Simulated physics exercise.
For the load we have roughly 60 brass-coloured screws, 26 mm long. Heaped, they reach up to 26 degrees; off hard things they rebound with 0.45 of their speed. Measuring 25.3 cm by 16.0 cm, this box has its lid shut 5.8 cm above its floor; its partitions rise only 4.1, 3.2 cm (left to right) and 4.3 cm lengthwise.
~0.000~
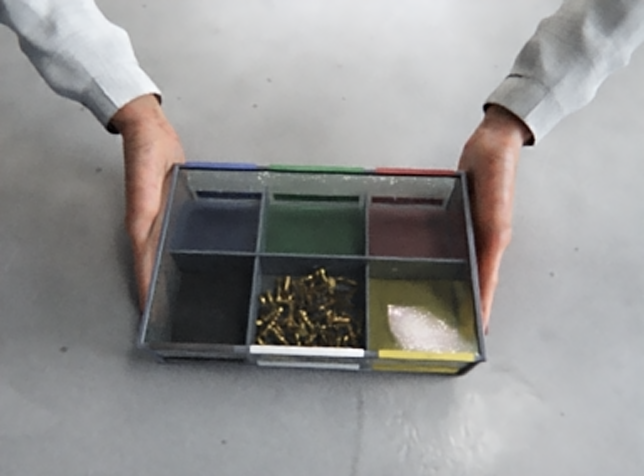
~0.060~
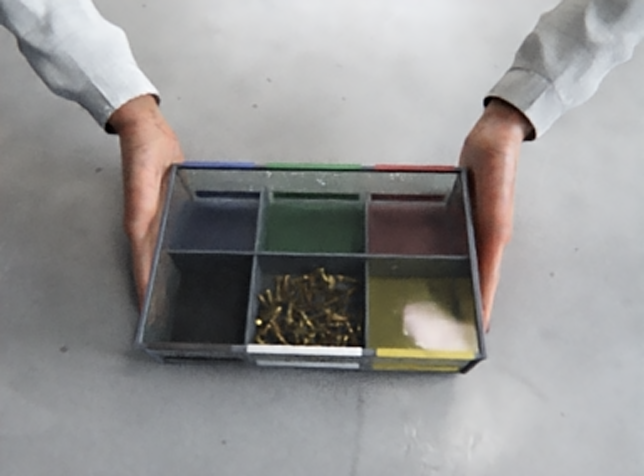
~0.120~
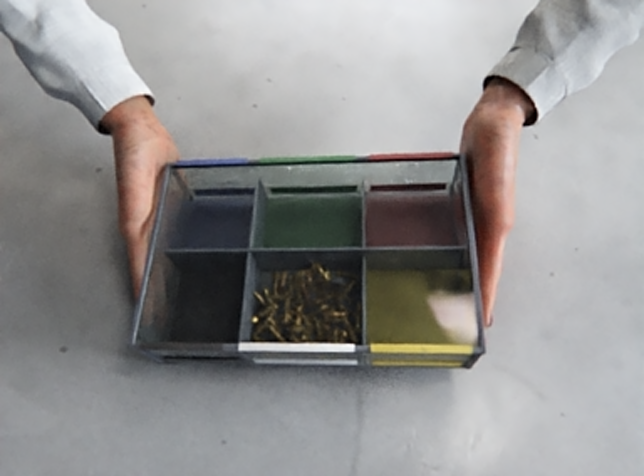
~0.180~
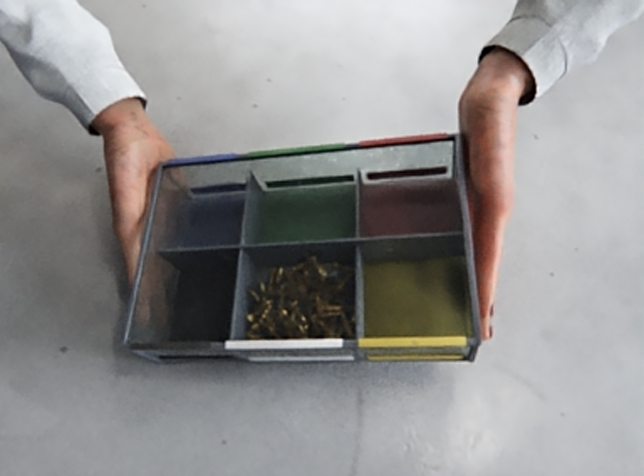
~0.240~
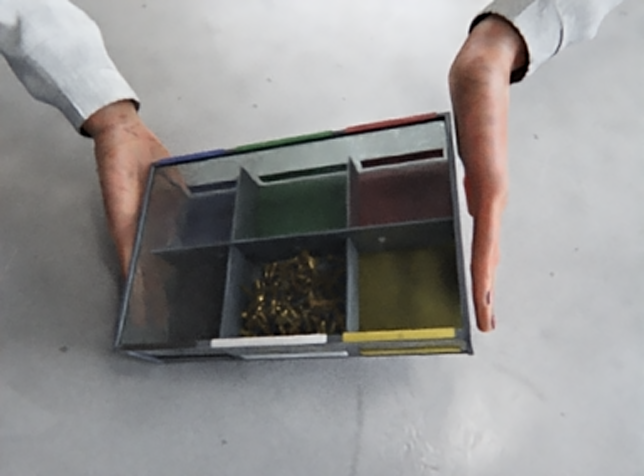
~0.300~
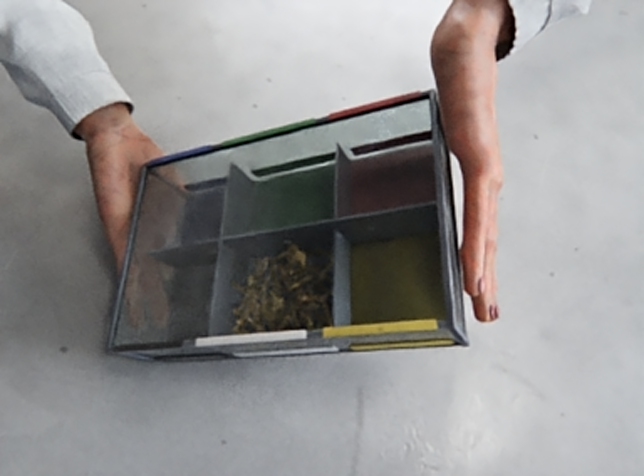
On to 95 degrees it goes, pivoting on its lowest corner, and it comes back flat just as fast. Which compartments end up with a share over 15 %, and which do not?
Red not over, blue not over, green not over, yellow not over, white over, black over.
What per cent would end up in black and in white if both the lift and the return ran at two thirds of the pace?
Black = 30 %; white = 70 %.
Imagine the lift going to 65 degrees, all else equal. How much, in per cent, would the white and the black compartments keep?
White: 95; black: 5 (per cent).
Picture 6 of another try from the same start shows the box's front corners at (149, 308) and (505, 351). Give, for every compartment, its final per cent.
Each compartment ends with this per cent: Red 10, blue 0, green 0, yellow 70, white 20 and black 0.
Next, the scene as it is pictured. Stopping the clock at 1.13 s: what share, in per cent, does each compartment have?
You'd see red at 0, blue at 0, green at 0, yellow at 0, white at 70 and black at 30 per cent.
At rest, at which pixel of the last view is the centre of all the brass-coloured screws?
At about (244, 323).
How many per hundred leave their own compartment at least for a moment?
Close to 50 in a hundred.
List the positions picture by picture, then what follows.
In the first picture, box tilt 0 degrees, front corners at (143, 343) and (480, 356); white 100 %.
In the second picture, box tilt 1 degrees, front corners at (141, 344) and (480, 354).
In the third picture, box tilt 6 degrees, front corners at (135, 344) and (480, 348), lowest corner left front.
In the fourth picture, box tilt 12 degrees, front corners at (127, 345) and (475, 339), lowest corner left front.
In the fifth picture, box tilt 18 degrees, front corners at (119, 346) and (464, 330), lowest corner left front.
In the sixth picture, box tilt 24 degrees, front corners at (112, 347) and (448, 321), lowest corner left front; white 100 %. The box's pace is about 100 degrees a second.
After 1.13 s, tilt 94 degrees; white 70 %, black 30 %.
After 1.68 s, tilt 40 degrees; white 50 %, black 50 %.
After 2.29 s, tilt 0 degrees; white 50 %, black 50 %.
At rest (2.9 s), red 0 %, blue 0 %, green 0 %, yellow 0 %, white 50 %, black 50 %.
